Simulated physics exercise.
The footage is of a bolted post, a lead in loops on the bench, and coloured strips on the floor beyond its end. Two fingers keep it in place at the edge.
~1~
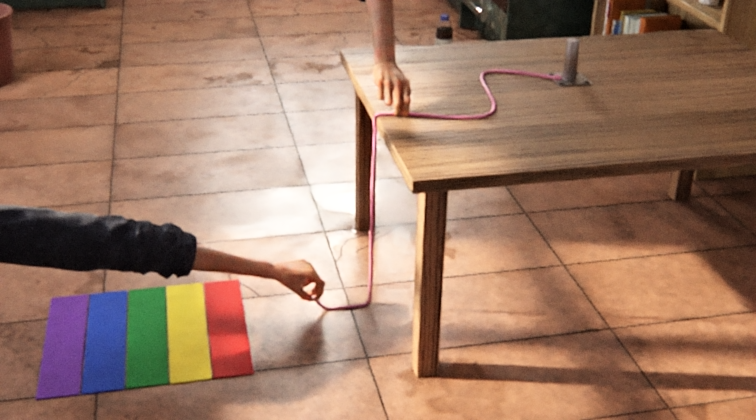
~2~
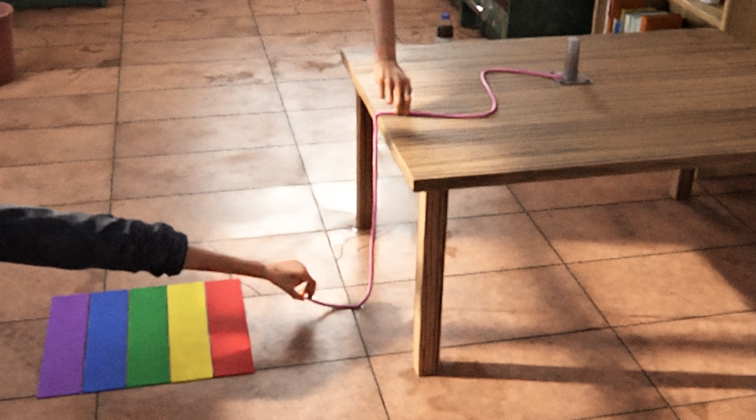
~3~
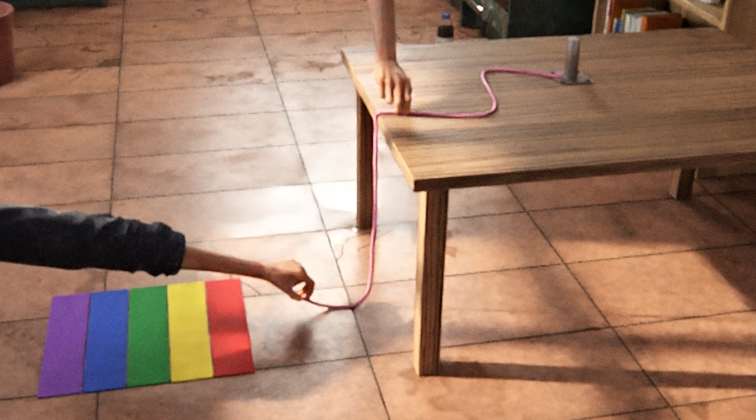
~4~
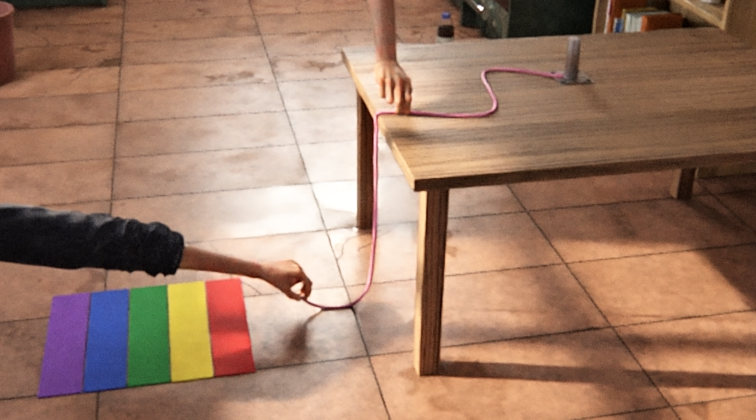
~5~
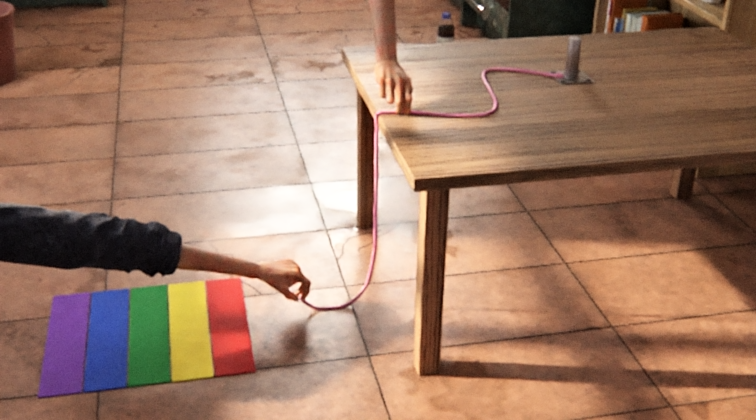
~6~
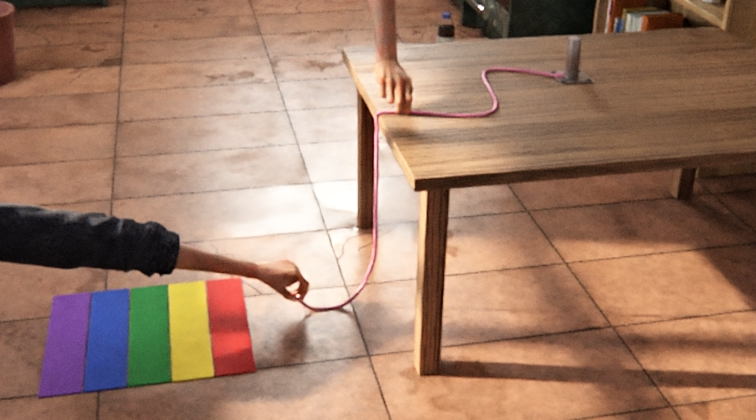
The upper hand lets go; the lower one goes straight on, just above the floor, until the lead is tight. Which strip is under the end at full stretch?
The purple strip.
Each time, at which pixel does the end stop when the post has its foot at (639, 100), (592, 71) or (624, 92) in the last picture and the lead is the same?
Try 1 about (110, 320), try 2 about (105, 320), try 3 about (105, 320).
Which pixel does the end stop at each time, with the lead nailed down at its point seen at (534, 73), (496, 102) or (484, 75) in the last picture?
The three spots are (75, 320), (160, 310) and (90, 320), in that order.
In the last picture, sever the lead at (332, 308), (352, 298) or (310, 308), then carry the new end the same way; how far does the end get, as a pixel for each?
(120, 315), (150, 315), (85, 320).
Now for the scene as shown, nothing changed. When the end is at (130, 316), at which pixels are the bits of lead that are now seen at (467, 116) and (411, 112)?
First mark (370, 119), second mark (349, 166).
A little later, end near (129, 316); over green.
Next, end near (87, 320); over blue.
When it is tight, end near (62, 323); over purple. It gets as far as the purple strip.
